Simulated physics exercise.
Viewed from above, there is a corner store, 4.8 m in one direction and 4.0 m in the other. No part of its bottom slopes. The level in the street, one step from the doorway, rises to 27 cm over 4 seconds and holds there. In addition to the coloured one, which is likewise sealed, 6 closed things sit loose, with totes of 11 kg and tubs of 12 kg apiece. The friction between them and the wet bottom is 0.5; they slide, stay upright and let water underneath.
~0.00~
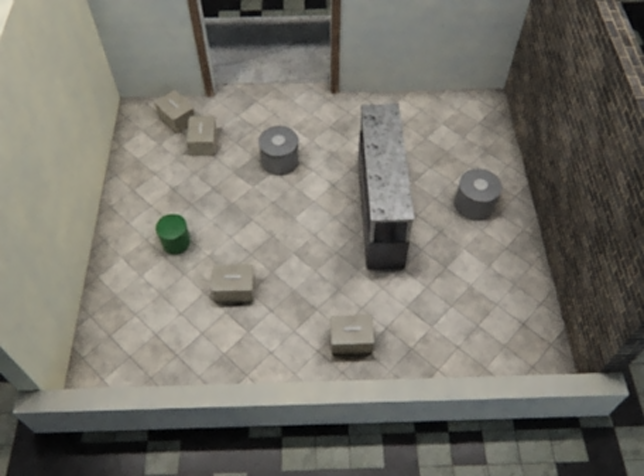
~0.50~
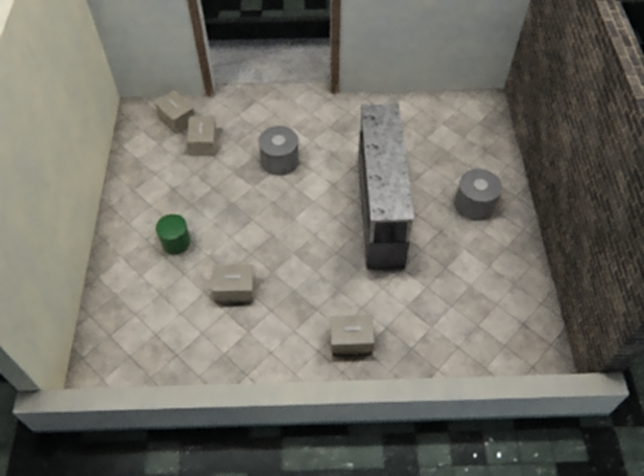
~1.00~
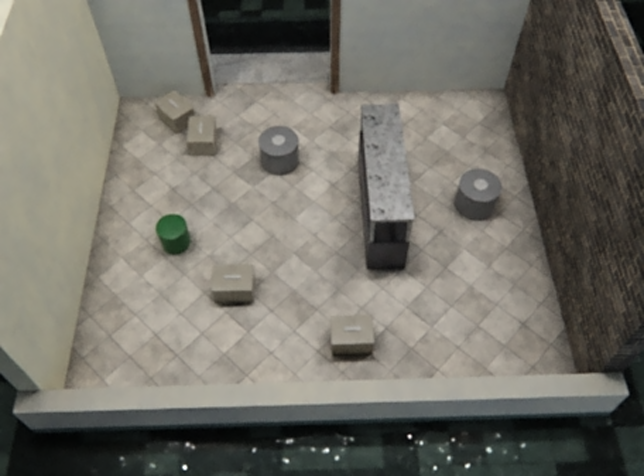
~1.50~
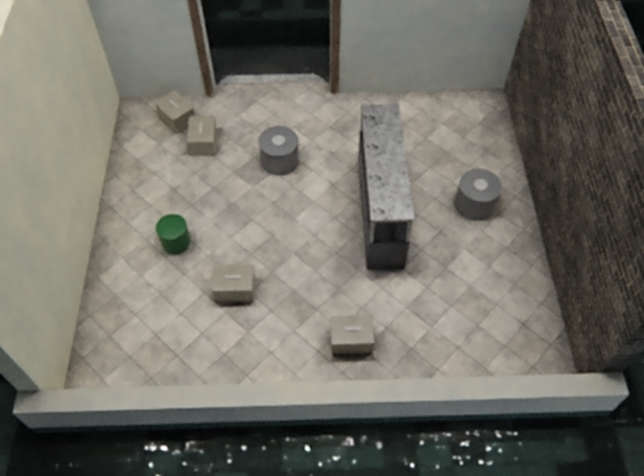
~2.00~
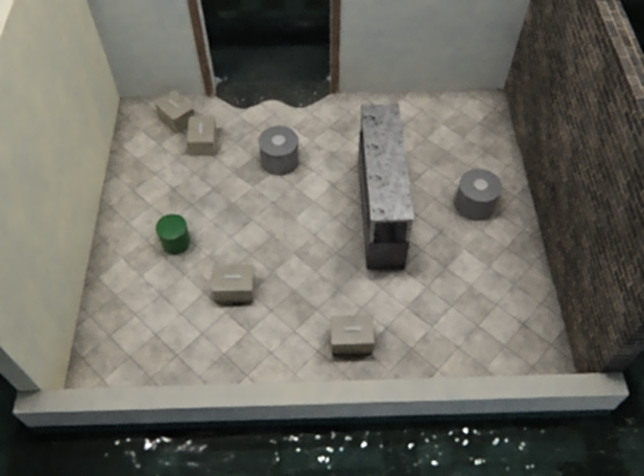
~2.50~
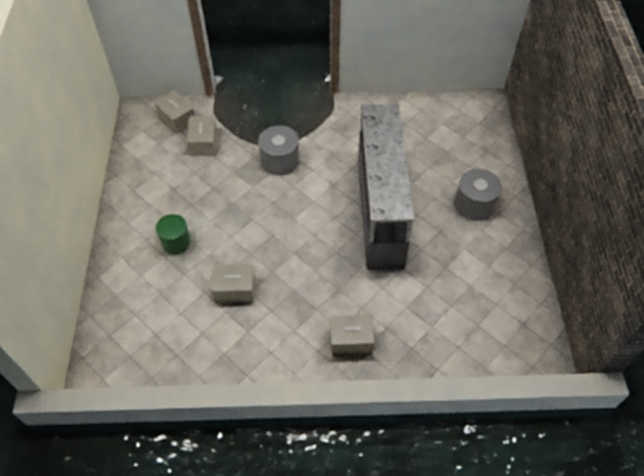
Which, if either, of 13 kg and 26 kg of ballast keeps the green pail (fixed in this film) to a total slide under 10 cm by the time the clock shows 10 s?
The heavier weight is required.
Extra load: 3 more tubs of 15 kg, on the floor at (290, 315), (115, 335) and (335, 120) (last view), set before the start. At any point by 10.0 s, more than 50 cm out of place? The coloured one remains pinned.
In the order given, beyond the mark, then beyond the mark, and last within the mark.
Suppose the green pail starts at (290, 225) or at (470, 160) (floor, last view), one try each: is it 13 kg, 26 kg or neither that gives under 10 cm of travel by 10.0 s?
Trial 1 - only the upper mass works; trial 2 - the lower mass works.
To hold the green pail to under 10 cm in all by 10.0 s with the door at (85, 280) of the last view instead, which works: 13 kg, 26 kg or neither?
The big mass is needed.
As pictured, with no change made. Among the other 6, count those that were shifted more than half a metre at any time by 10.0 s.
4.
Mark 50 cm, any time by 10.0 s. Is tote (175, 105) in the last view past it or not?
That one is below half a metre, as it turns out.
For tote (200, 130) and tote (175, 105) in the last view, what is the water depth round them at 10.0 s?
Depth approx. 8 cm / 9 cm.
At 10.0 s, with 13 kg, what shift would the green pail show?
About 100 cm.
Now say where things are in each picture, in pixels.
The green pail at (171, 226) rests on the ground; 0.0 m2 under water; 0 of 7 have shifted, in the first picture.
The green pail at (171, 226), on the bottom; 0.0 m2 under water; 0 of 7 have shifted, in the second picture.
The green pail at (171, 226), on the bottom; 0.0 m2 under water; 0 of 7 have shifted, in the third picture.
The green pail at (171, 226), on the bottom; 0.0 m2 under water; 0 of 7 have shifted, in the fourth picture.
The green pail at (171, 226) rests on the ground; water covers 0.2 m2; 0 of 7 have shifted, in the fifth picture.
The green pail at (171, 226), on the bottom; water covers 1.0 m2; 0 of 7 have shifted, in the sixth picture.
After 3.5 s the green pail would be 0 cm from its start with 13 kg and 0 cm from its start with 26 kg; 0 cm of water round it then.
After 4.5 s the green pail would be 0 cm from its start with 13 kg and 0 cm from its start with 26 kg; 5 cm of water round it then.
After 7.0 s the green pail would be 22 cm from its start with 13 kg and 0 cm from its start with 26 kg; 7 cm of water round it then.
After 10.0 s the green pail would be 107 cm from its start with 13 kg and 0 cm from its start with 26 kg; 18 cm of water round it then.
